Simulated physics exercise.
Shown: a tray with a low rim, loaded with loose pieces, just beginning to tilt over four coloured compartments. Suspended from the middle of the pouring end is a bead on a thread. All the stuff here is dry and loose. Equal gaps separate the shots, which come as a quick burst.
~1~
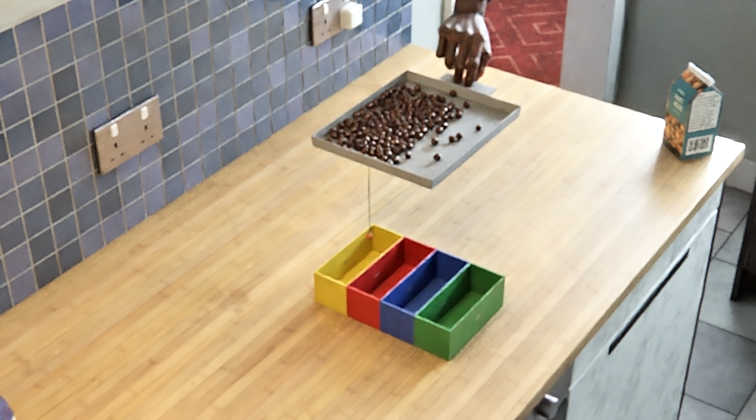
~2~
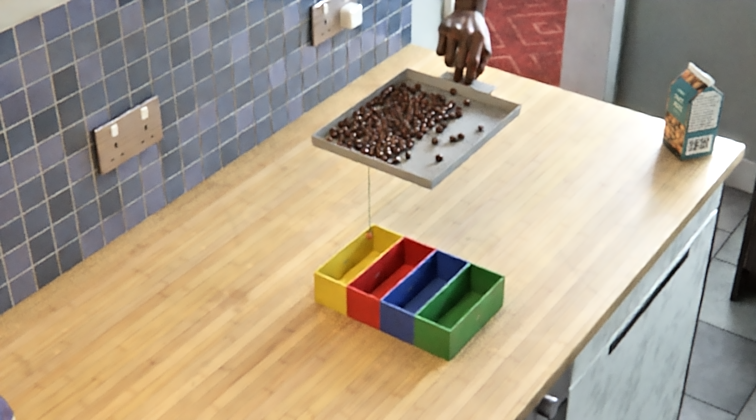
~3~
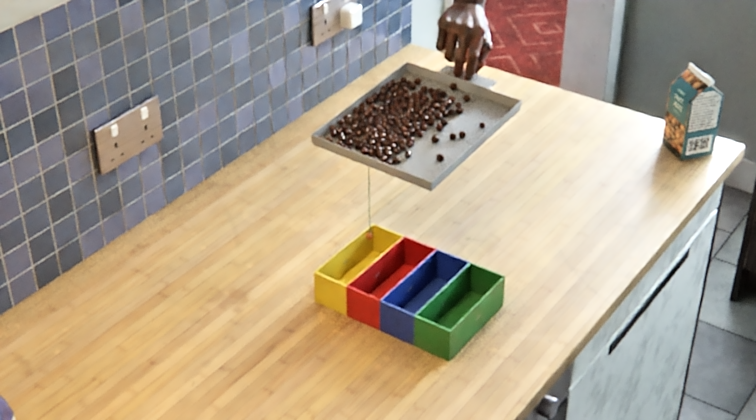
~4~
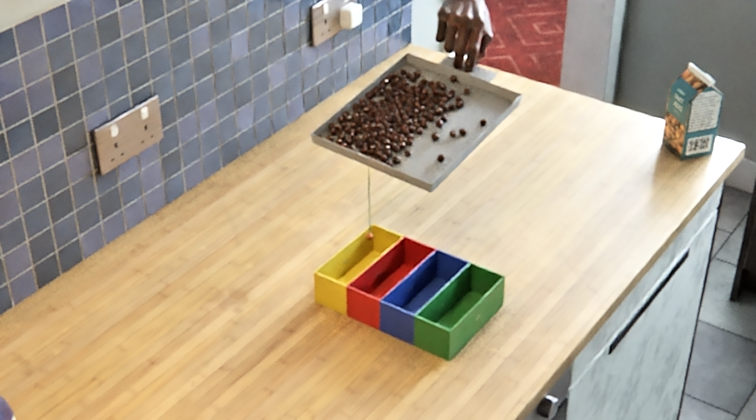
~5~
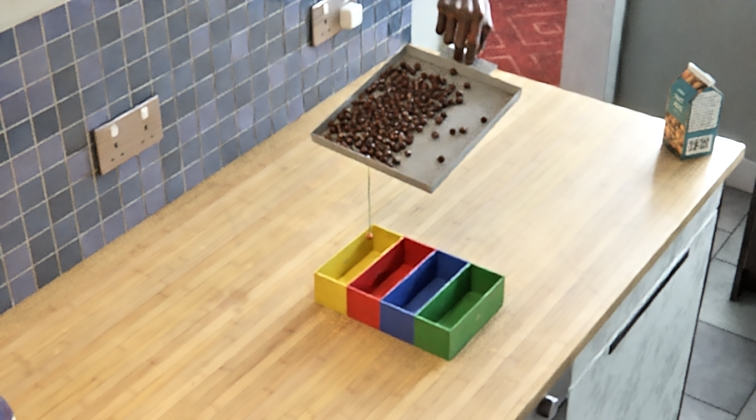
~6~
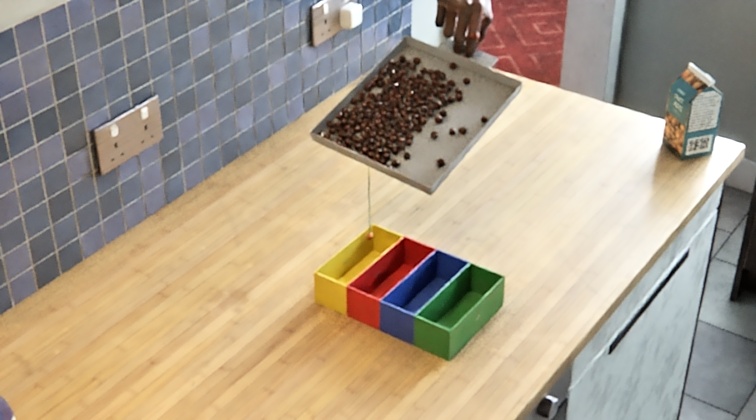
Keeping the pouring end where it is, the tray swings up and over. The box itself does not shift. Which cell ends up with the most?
The blue cell.
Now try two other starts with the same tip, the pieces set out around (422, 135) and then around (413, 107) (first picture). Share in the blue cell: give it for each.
You'd get 50 % the first time and 50 % the second.
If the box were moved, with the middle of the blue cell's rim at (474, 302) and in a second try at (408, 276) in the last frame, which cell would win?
Well, the first time it's the cell in yellow, and the second time it's the cell in blue.
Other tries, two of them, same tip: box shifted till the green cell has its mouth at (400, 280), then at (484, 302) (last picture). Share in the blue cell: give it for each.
In order, 20 % and 10 %.
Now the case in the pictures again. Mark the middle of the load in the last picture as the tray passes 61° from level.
Somewhere about (395, 143).
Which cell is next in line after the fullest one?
It's the cell in red.
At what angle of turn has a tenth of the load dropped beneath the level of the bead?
Reading: Some 95°.
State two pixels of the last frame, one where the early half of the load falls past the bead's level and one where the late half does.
(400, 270) for the early half, (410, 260) for the late half.
Shortly afterwards, tray tipped steeply; all but a few on the tray; only a few in the blue cell; only a few falling or outside the box.
Next, tray tipped past a quarter turn; near a quarter on the tray; near a quarter in the blue cell; near a quarter in the red cell; a little in the yellow cell; only a few in the green cell; near a quarter falling or outside the box.
Some moments later, tray tipped past a quarter turn; near half in the blue cell; near a third in the red cell; a little in the yellow cell; only a few in the green cell; a little falling or outside the box.
In the end, tray tipped past a quarter turn; near half in the blue cell; near a third in the red cell; a little in the yellow cell; only a few in the green cell; a little outside the box.
